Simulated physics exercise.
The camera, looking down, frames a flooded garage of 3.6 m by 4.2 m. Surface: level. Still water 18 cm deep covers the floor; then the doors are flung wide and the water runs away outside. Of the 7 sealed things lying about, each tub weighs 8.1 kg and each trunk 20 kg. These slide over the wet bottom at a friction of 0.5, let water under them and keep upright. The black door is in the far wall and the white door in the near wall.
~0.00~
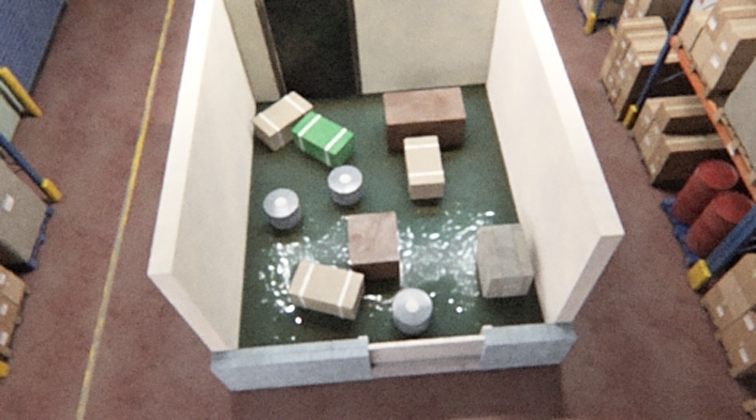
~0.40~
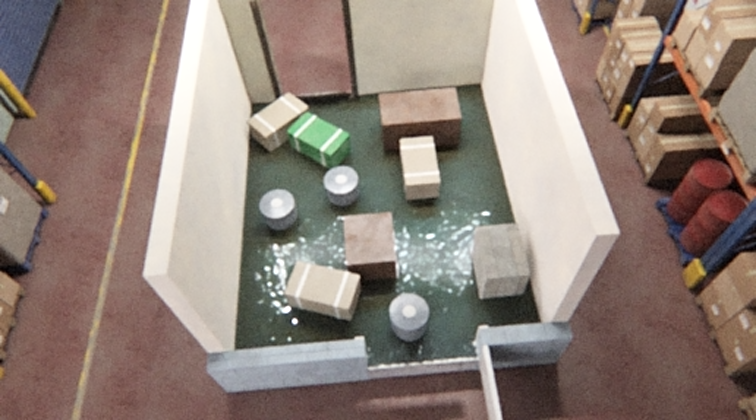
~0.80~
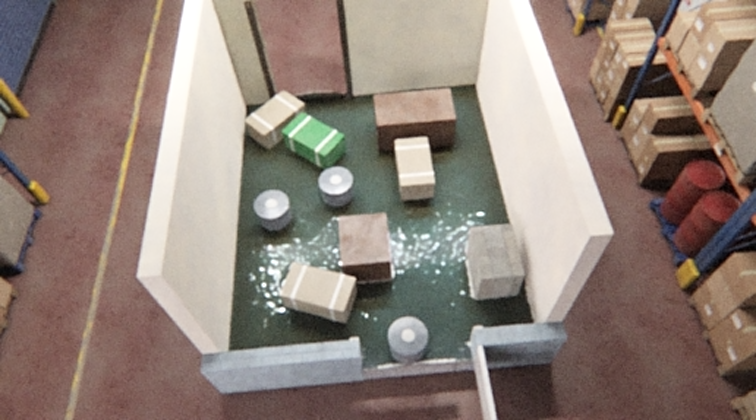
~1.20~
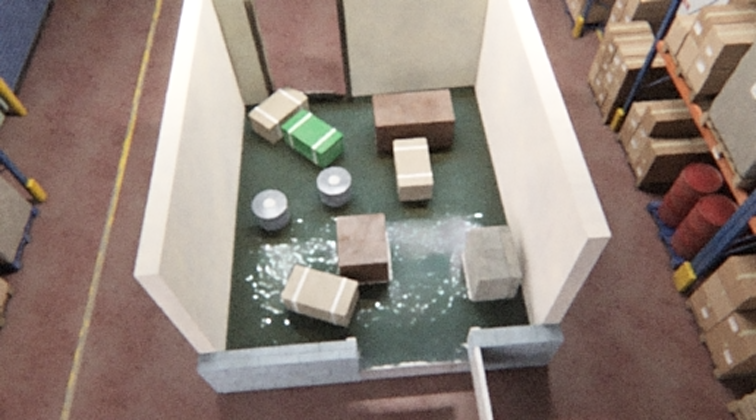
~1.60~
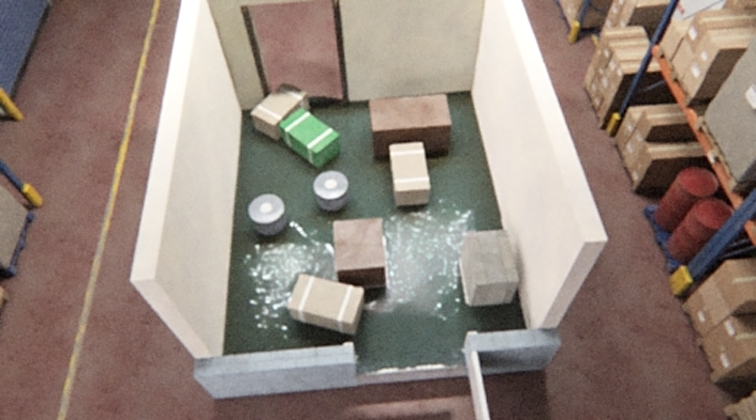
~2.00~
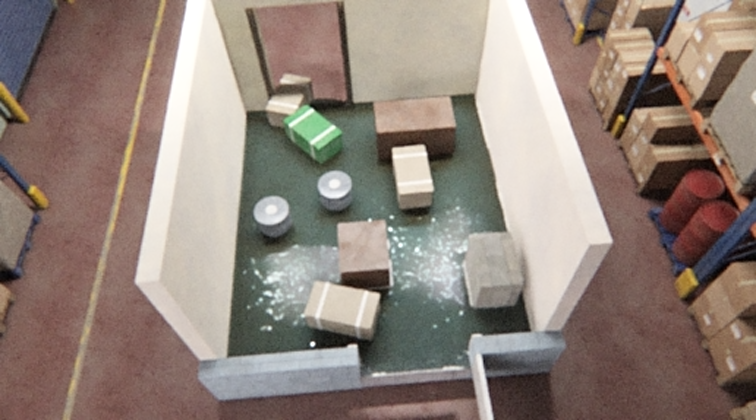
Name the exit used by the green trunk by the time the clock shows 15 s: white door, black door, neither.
I'd expect the green trunk to leave through the black doorway.
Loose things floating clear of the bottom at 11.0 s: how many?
It comes to 3 of them.
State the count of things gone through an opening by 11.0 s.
Tally: 4.
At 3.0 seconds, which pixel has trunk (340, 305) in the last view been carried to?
Position: About (378, 322).
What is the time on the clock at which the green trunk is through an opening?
That happens at about 4.0 s.
After 3.0 s the green trunk is near (310, 111), 0.6 m from its start, afloat; 2 of 7 are out; 5 afloat.
After 6.8 s the green trunk has gone out by the black door; 4 of 7 are out; 3 afloat.
After 11.0 s the green trunk has gone out by the black door; 4 of 7 are out; 3 afloat.
After 15.0 s the green trunk has gone out by the black door; 4 of 7 are out; 2 afloat.
